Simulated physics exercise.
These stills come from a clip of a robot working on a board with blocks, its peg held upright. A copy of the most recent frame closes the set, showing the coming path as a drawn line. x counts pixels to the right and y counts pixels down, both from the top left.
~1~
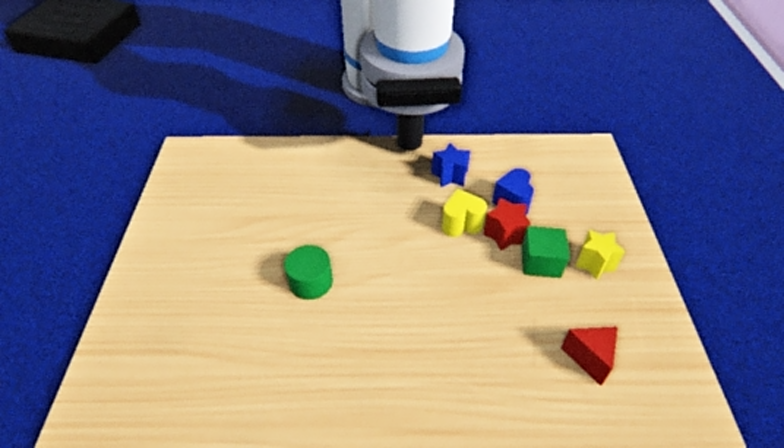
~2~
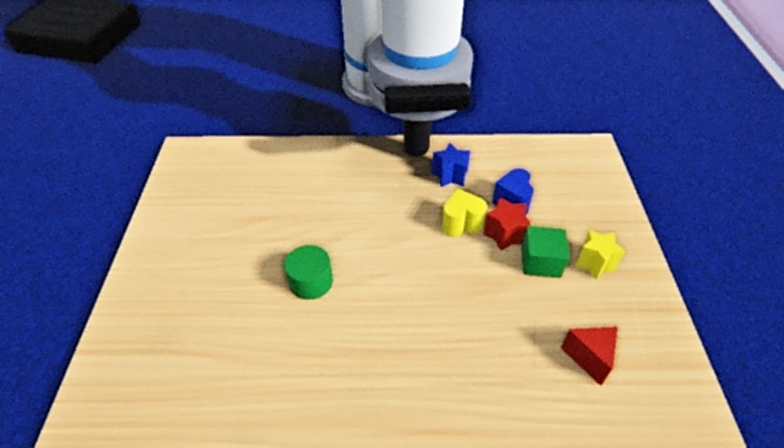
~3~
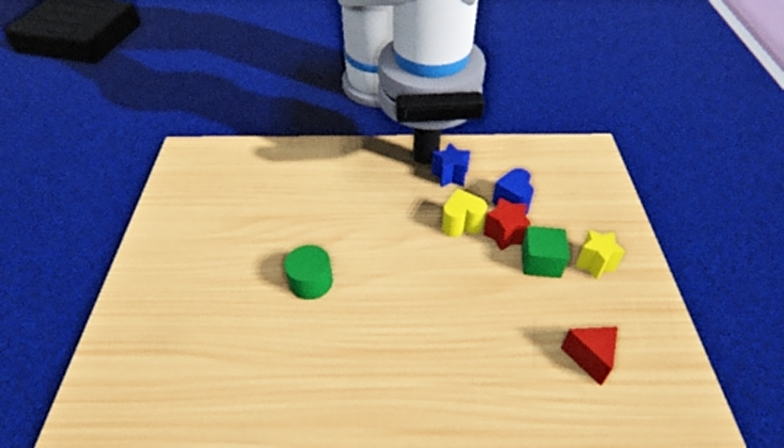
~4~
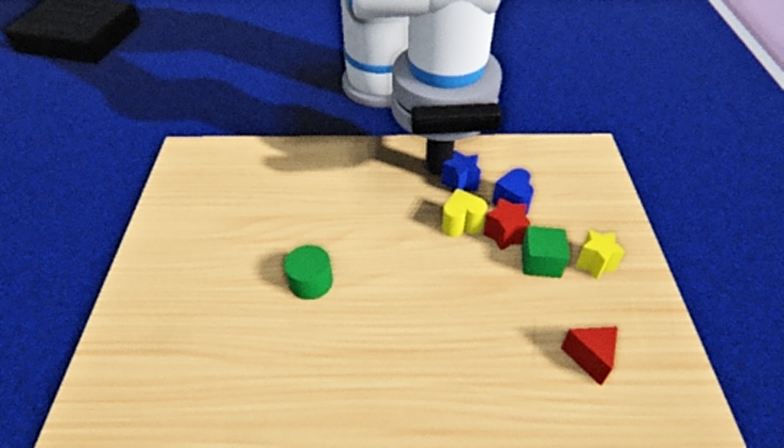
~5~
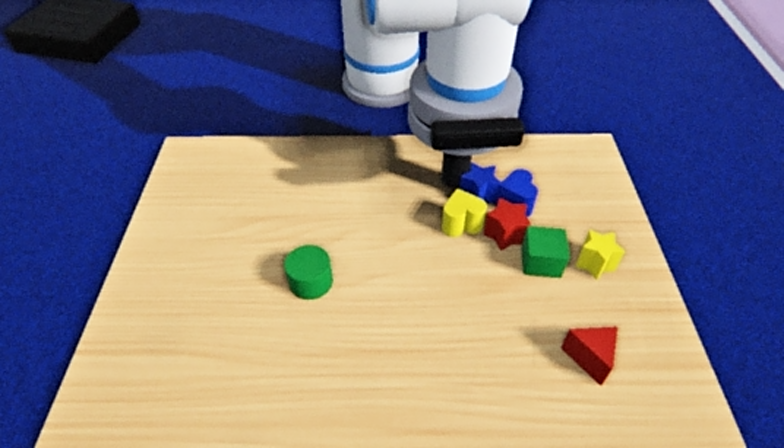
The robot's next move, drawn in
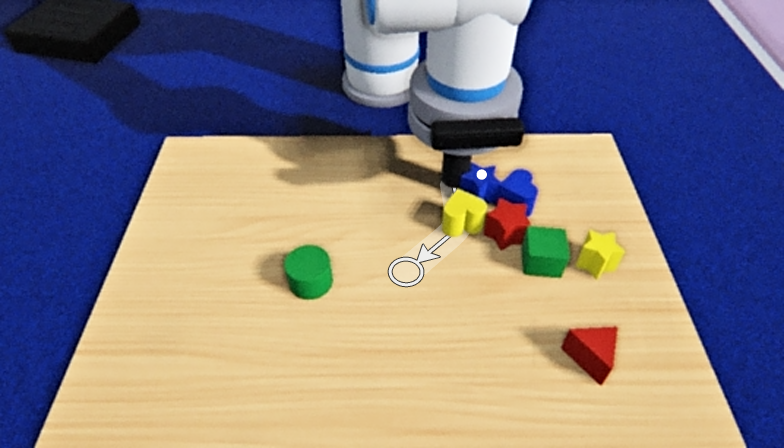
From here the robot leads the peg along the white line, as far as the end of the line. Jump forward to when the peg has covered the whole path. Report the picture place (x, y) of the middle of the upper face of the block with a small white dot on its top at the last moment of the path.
At roughly (490, 189).
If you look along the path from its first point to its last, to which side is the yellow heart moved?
It slides leftward.
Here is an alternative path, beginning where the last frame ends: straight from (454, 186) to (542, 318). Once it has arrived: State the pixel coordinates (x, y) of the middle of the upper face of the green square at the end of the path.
Located at (568, 262).
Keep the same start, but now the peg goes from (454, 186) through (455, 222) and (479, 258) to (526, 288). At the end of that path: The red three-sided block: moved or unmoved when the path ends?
That block stays.
Drawn move, from (454, 186) over (459, 217) and (438, 245) to (406, 272); the dot is on the blue star block.
What follows on the original path. One third of the way, peg at (460, 211); yellow heart at (468, 221), turned 30° anticlockwise; blue star block at (490, 190), turned 45° anticlockwise; red star block at (515, 215); blue heart at (528, 185), turned 25° anticlockwise.
Two thirds of the way, peg at (438, 239); yellow heart at (468, 240), turned 75° anticlockwise; blue star block at (490, 189), turned 45° anticlockwise; red star block at (515, 215); blue heart at (528, 185), turned 25° anticlockwise.
At the end, peg at (406, 265); yellow heart at (468, 240), turned 75° anticlockwise; blue star block at (490, 189), turned 45° anticlockwise; red star block at (515, 215); blue heart at (528, 185), turned 25° anticlockwise.
